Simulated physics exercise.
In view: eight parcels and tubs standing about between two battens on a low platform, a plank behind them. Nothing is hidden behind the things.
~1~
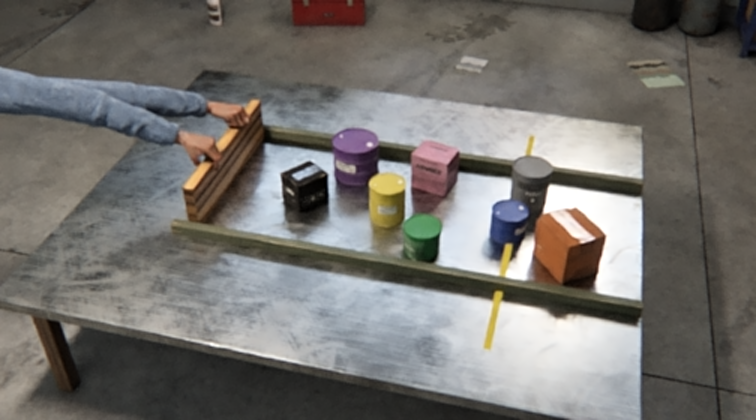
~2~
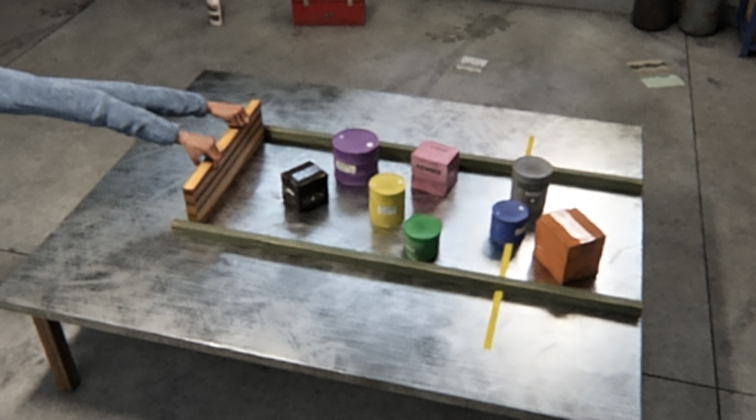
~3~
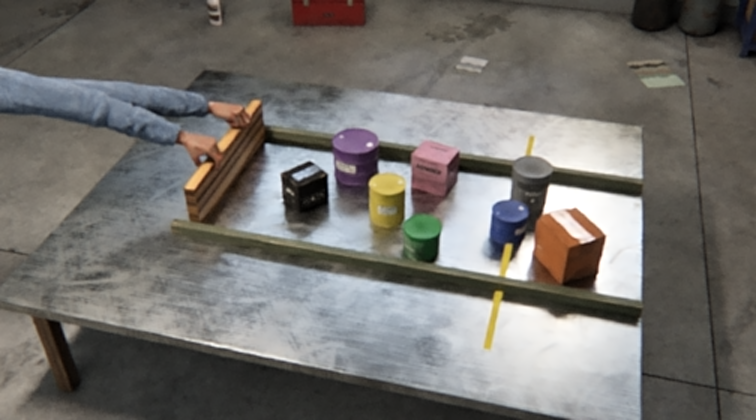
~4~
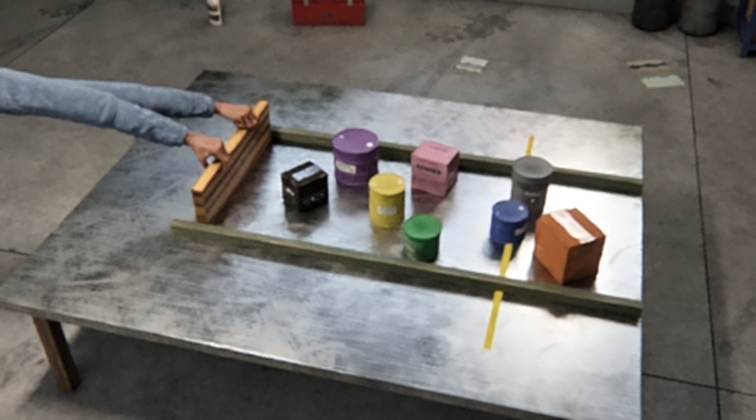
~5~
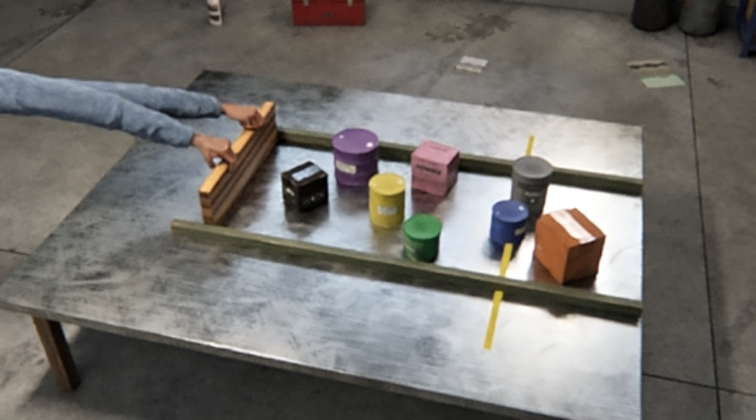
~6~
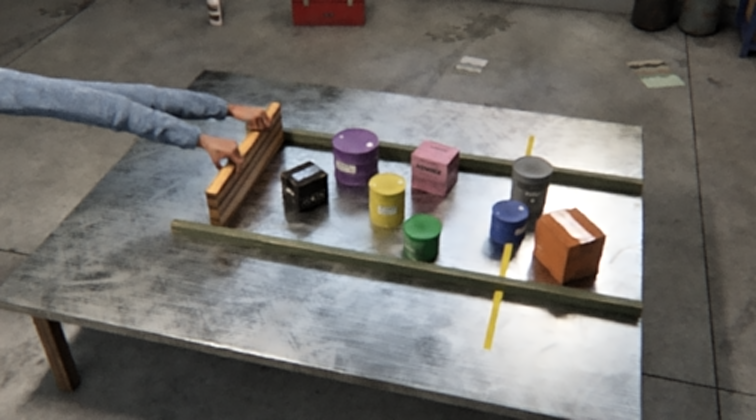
Two denim-sleeved arms reach in from the left, hands on a wooden plank atop a metal-topped platform on a concrete floor, seen from above by a still camera. Between two battens stand black, pink and orange boxes among purple, yellow, green, blue and grey tubs, with yellow tape toward the right. The plank rests at first, then the hands slide it slightly rightward toward the unmoving black box.
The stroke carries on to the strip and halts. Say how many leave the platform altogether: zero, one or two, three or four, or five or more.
The number that fall off is zero.
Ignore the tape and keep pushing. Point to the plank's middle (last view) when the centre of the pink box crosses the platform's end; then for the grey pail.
At (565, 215) for the pink box; at (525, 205) for the grey pail.
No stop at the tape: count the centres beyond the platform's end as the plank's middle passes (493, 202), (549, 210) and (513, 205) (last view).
The counts: 0, 1 and 0.
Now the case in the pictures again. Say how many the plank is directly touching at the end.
The number is 3.
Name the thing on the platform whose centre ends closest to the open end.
The grey pail ends nearest.
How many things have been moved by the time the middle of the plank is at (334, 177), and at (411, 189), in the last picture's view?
2 and 4.
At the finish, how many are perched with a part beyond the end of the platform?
Overhanging: 1.
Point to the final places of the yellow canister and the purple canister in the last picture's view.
The yellow canister stops around (565, 227); the purple canister around (545, 184).
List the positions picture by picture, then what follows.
Orange parcel (568, 244); grey pail (530, 184); blue canister (508, 222); plank (227, 160); tape (513, 225), in the first picture.
Grey pail (530, 184); plank (227, 160), in the second picture.
Blue canister (508, 222); black box (305, 186), in the third picture.
Orange parcel (568, 244); purple canister (356, 157), in the fourth picture.
Grey pail (530, 184); green pail (422, 238), in the fifth picture.
Orange parcel (568, 244); grey pail (530, 184); blue canister (508, 222); plank (248, 163); tape (513, 225), in the sixth picture.
Soon after, none off yet; orange parcel at rest near (568, 244); grey pail at rest near (530, 184); blue canister at rest near (508, 222).
At rest, the number that fall off is zero.
